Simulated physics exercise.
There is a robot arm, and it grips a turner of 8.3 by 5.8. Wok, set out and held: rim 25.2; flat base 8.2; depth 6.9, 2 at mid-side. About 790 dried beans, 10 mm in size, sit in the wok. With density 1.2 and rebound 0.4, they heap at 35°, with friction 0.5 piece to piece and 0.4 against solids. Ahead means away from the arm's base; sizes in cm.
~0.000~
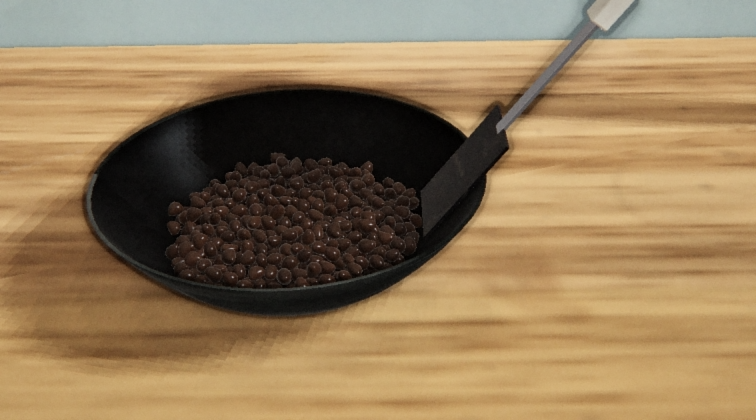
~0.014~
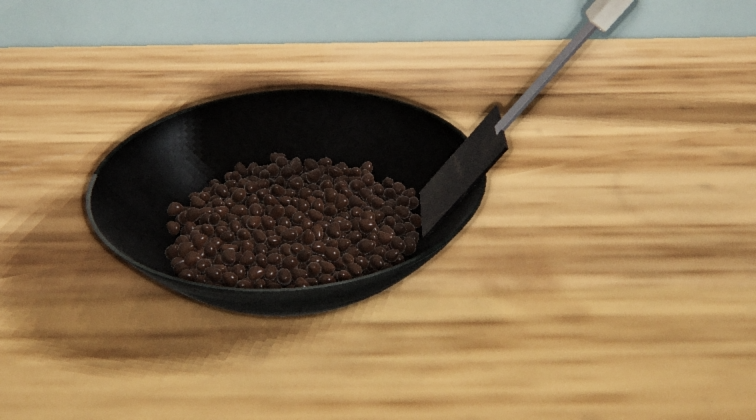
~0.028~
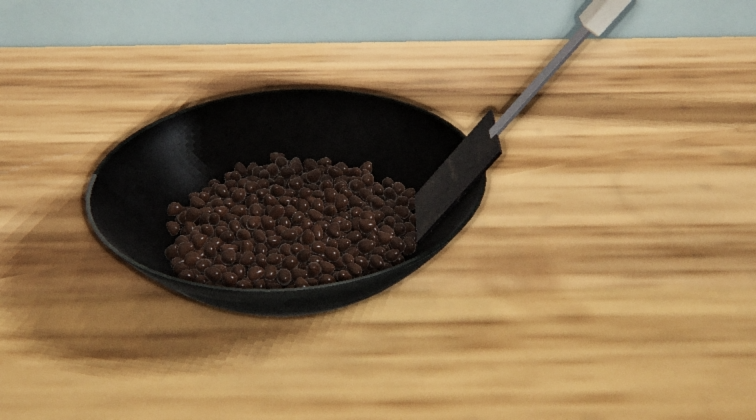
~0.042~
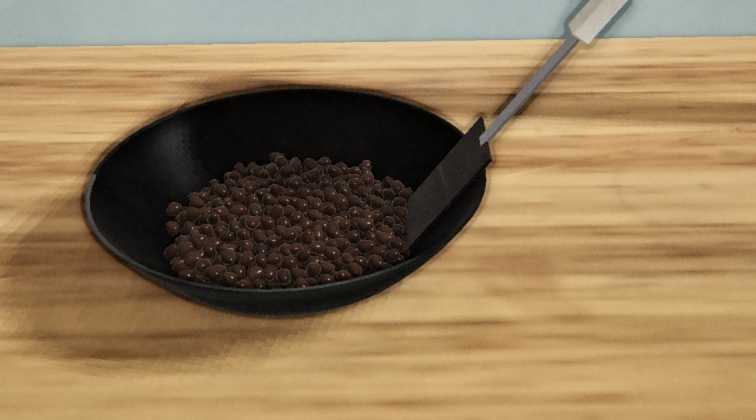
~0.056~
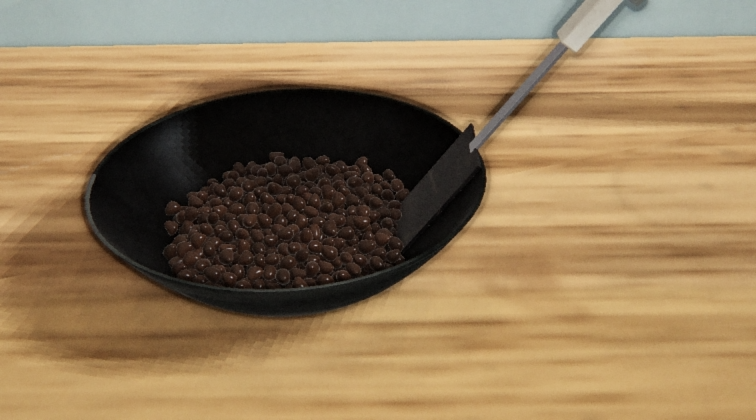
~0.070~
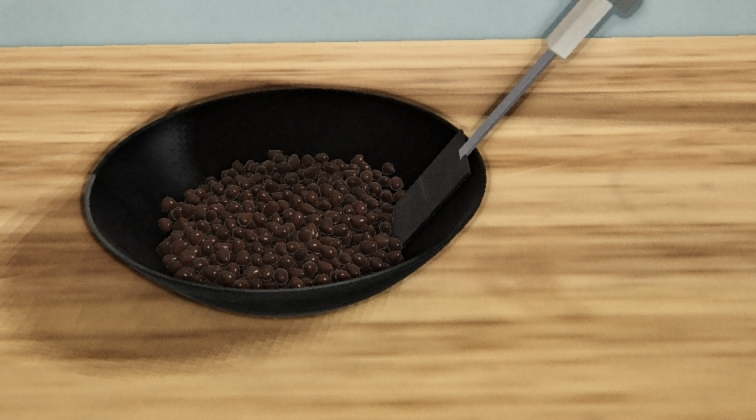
A dark, flat-bladed turner on a grey metal shaft reaches in from the upper right, seen from a fixed view slightly above a light, streaked wooden surface with a pale blue strip behind. A black wok sits left of centre, holding a heap of small dark brown beans. The turner slides slowly down and left inside the right wall, nudging the heap slightly leftward.
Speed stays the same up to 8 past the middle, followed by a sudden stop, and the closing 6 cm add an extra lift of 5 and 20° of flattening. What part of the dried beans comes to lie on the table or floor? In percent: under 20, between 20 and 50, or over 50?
Under 20 percent.
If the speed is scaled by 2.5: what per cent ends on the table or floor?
The share would be near 25 in a hundred.
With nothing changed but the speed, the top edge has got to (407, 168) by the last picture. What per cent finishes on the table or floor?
Roughly 30 per cent.
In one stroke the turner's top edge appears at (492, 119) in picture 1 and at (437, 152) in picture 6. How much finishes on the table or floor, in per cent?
Around 20 per cent finishes there.
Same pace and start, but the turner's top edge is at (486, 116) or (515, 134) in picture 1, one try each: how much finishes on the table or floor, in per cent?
First try roughly 10 percent, second try roughly 10 percent.
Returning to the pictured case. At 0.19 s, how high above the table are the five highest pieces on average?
Roughly 6 centimetres.
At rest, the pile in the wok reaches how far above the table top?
Peak at rest, approximately 8.0 centimetres.
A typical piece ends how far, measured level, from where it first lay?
Some 4 centimetres.
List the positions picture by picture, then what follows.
The first picture shows turner top edge at (503, 125), sloping 53°; upper third of the load around (297, 214), from x 175 to 415, top at y 160; 786 in the wok.
The second picture shows turner top edge at (502, 126), sloping 53°; upper third of the load around (296, 214), from x 170 to 415, top at y 160.
The third picture shows turner top edge at (496, 130), sloping 53°; upper third of the load around (296, 214), from x 170 to 415, top at y 160.
The fourth picture shows turner top edge at (486, 137), sloping 53°; upper third of the load around (295, 214), from x 170 to 410, top at y 160.
The fifth picture shows turner top edge at (476, 144), sloping 53°; upper third of the load around (292, 213), from x 170 to 400, top at y 160.
The sixth picture shows turner top edge at (466, 150), sloping 53°; upper third of the load around (285, 212), from x 165 to 400, top at y 155; 786 in the wok.
After 0.19 s, sloping 53°, highest piece 6 above the table; 786 in the wok.
After 0.31 s, sloping 45°, highest piece 8 above the table; 786 in the wok.
After 0.57 s, sloping 33°, highest piece 9 above the table; 711 in the wok, 62 on the table or floor, 13 on the blade or in flight.
After 1.62 s, sloping 33°, highest piece 8 above the table; 708 in the wok, 78 on the table or floor.
At rest, 708 in the wok, 78 on the table or floor. That is 10 % on the table or floor.
